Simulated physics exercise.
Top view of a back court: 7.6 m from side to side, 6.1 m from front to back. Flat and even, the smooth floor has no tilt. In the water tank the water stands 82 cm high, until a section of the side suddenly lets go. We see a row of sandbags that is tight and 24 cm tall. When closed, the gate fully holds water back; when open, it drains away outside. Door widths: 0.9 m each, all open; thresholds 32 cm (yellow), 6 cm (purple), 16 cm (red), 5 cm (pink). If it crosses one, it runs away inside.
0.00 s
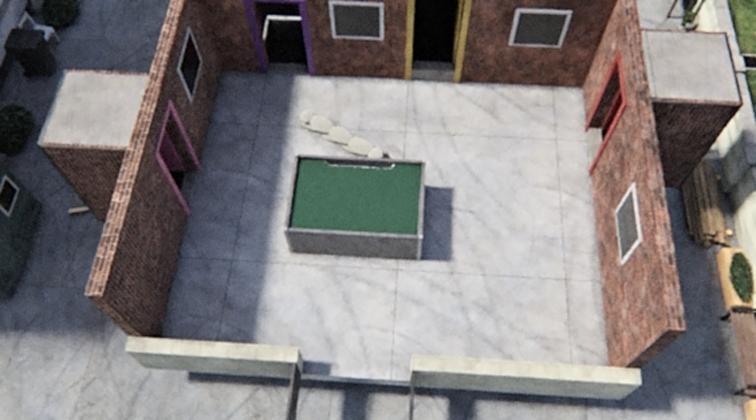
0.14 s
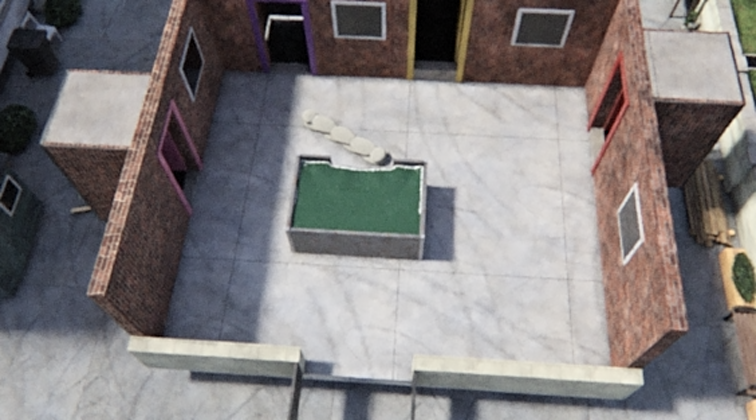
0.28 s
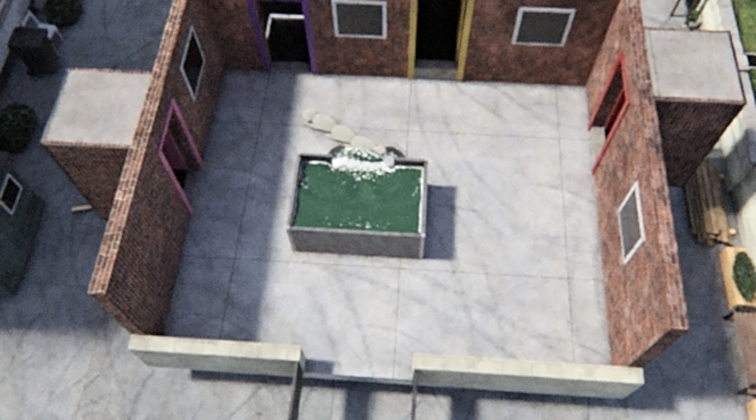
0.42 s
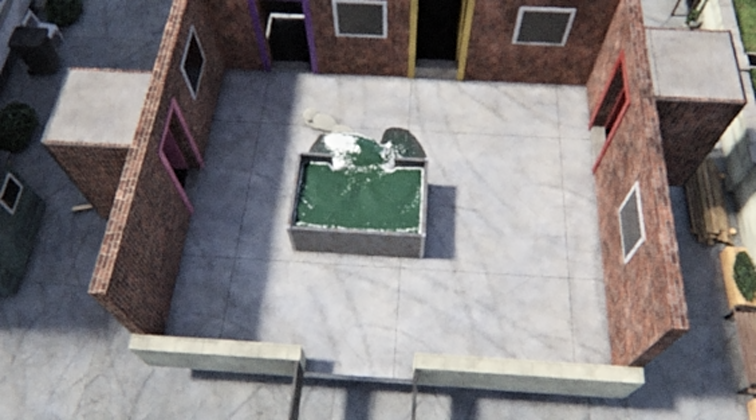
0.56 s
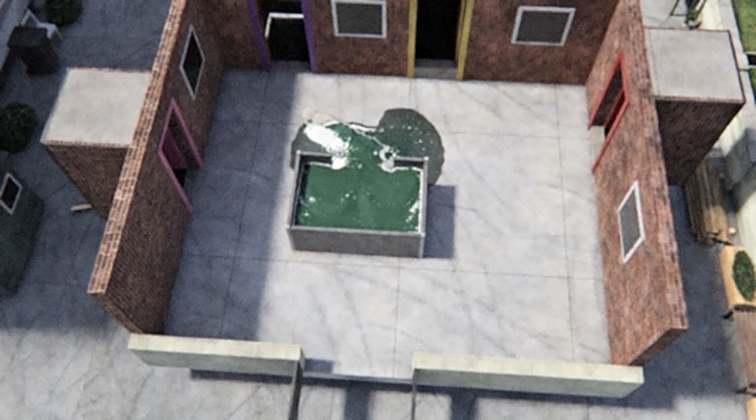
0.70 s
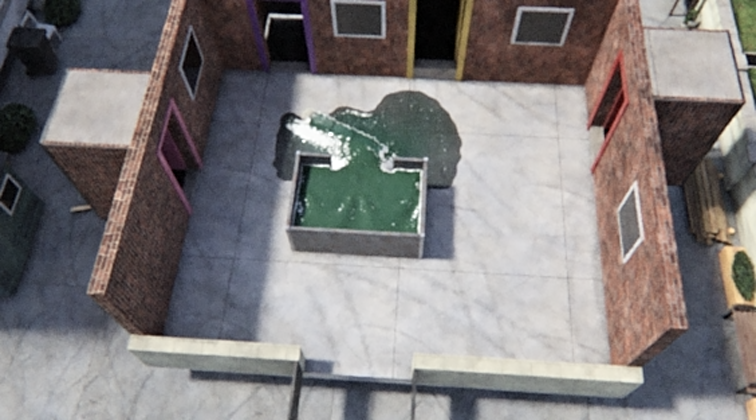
In this clip, seen from above, a tank of green water in a brick-walled court opens on its far side, and the water pours out past a row of pale rounded objects, spreading across the paved floor in a widening dark pool.
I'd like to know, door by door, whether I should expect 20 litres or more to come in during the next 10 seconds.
In the end yellow door: Less than stated, purple door: More than stated, red door: Less than stated, pink door: More than stated.
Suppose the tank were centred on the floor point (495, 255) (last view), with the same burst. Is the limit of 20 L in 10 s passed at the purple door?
So the purple door tops the limit.
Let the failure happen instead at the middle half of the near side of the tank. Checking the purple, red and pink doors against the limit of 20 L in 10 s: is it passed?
Log - purple: Threshold not reached, red: Threshold not reached, pink: Threshold not reached.
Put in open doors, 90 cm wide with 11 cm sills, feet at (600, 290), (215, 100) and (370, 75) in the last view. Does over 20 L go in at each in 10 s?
In sequence the answers are less than that, more than that and more than that.
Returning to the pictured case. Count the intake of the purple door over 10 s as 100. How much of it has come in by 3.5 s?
About 35 per cent.
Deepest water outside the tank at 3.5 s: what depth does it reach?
Roughly 26 cm.
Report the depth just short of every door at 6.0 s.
In cm: Yellow 8, purple 9, red 8, pink 10.
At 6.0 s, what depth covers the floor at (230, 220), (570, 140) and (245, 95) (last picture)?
Depths in turn: Roughly 4, 9 and 10 centimetres.
After 1.4 s water covers 30 % of the floor and is deepest (51 cm) near (368, 162); yellow door 22 cm at the sill, 0 L in, purple door 7 cm at the sill, 0 L in, red door not reached, pink door not reached.
After 2.2 s water covers 40 % of the floor and is deepest (37 cm) near (368, 162); yellow door 18 cm at the sill, 0 L in, purple door 9 cm at the sill, 8 L in, red door not reached, pink door 8 cm at the sill, 0 L in.
After 3.5 s water covers 50 % of the floor and is deepest (26 cm) near (368, 162); yellow door 11 cm at the sill, 0 L in, purple door 14 cm at the sill, 23 L in, red door 13 cm at the sill, 0 L in, pink door 10 cm at the sill, 13 L in.
After 6.0 s water covers 80 % of the floor and is deepest (15 cm) near (367, 177); yellow door 8 cm at the sill, 0 L in, purple door 9 cm at the sill, 54 L in, red door 8 cm at the sill, 0 L in, pink door 10 cm at the sill, 45 L in.
After 10.0 s water covers 95 % of the floor and is deepest (10 cm) near (597, 345); yellow door 8 cm at the sill, 0 L in, purple door 5 cm at the sill, 65 L in, red door 9 cm at the sill, 0 L in, pink door 6 cm at the sill, 73 L in.
